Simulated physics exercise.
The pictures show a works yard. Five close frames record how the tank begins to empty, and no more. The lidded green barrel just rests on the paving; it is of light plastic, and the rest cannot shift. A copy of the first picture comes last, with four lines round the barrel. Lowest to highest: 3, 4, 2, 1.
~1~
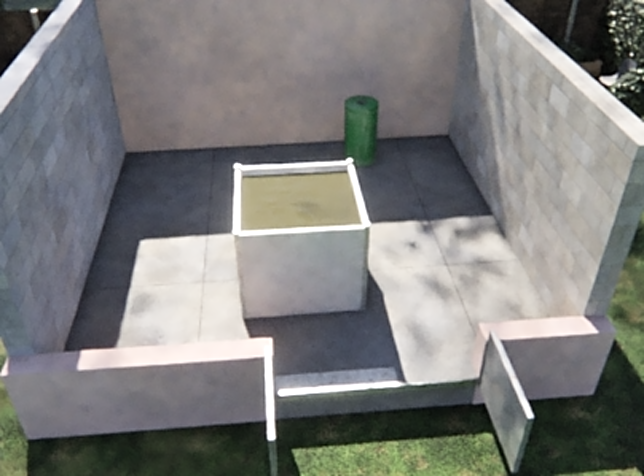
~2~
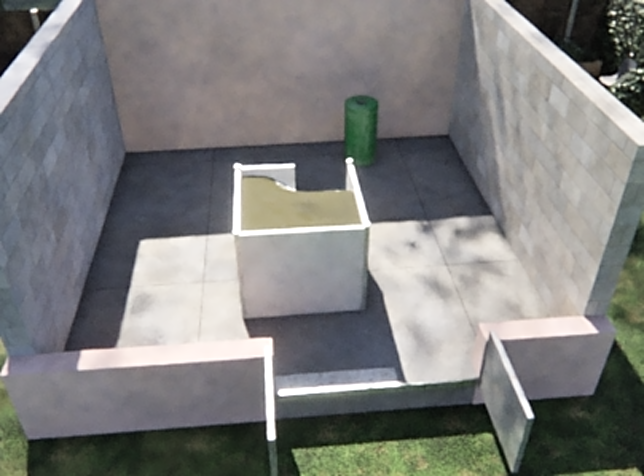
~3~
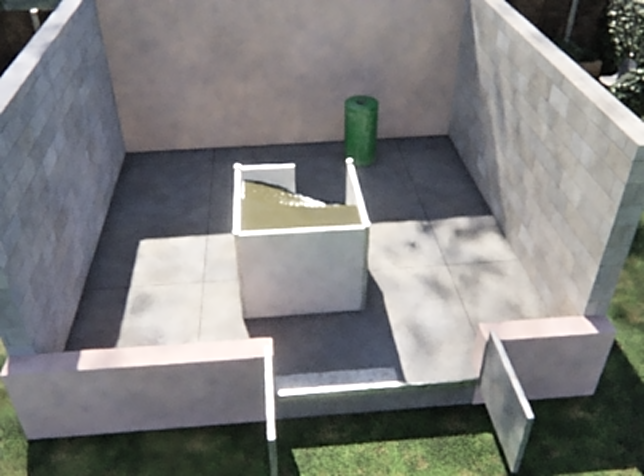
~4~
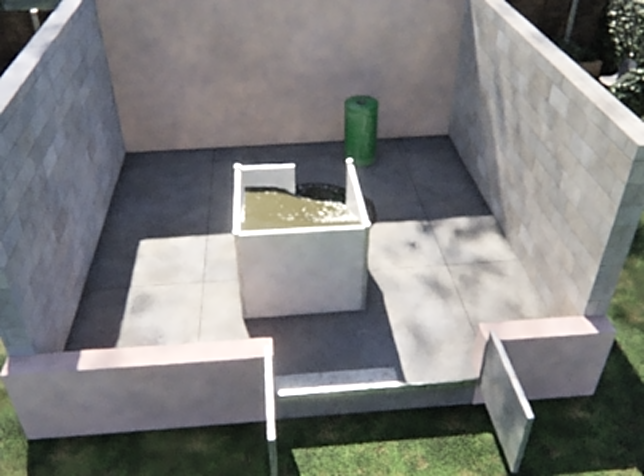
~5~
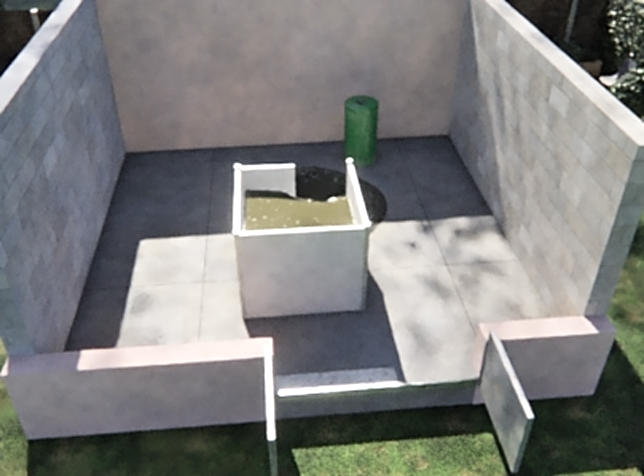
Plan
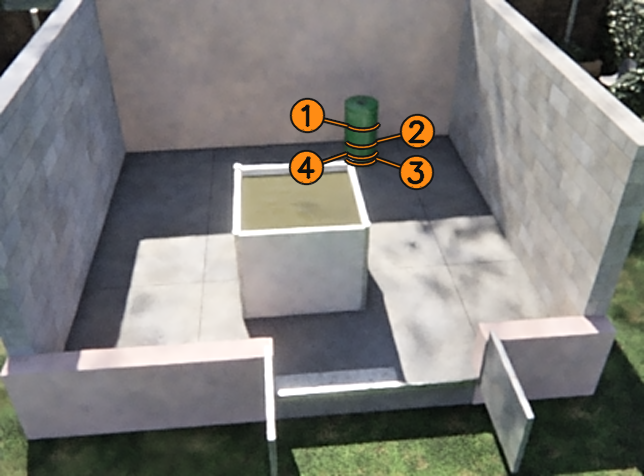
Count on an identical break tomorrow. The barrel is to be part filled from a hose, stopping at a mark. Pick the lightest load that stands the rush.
The limit is 1.
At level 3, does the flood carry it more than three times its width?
Yes.
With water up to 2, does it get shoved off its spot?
Yes, that goes wrong.
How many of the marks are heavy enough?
One of them.
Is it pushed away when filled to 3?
Yes, that goes wrong.
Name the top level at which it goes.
2 it is.
In orange, 1 at (364, 130); 2 at (363, 147); 3 at (363, 164); 4 at (363, 158); from the bottom up 3, 4, 2, 1.
For level 1, it does not move.
For level 2, it is pushed about half its own width away.
For level 3, it is pushed about 6 times its own width away.
For level 4, it is pushed about 4 times its own width away.
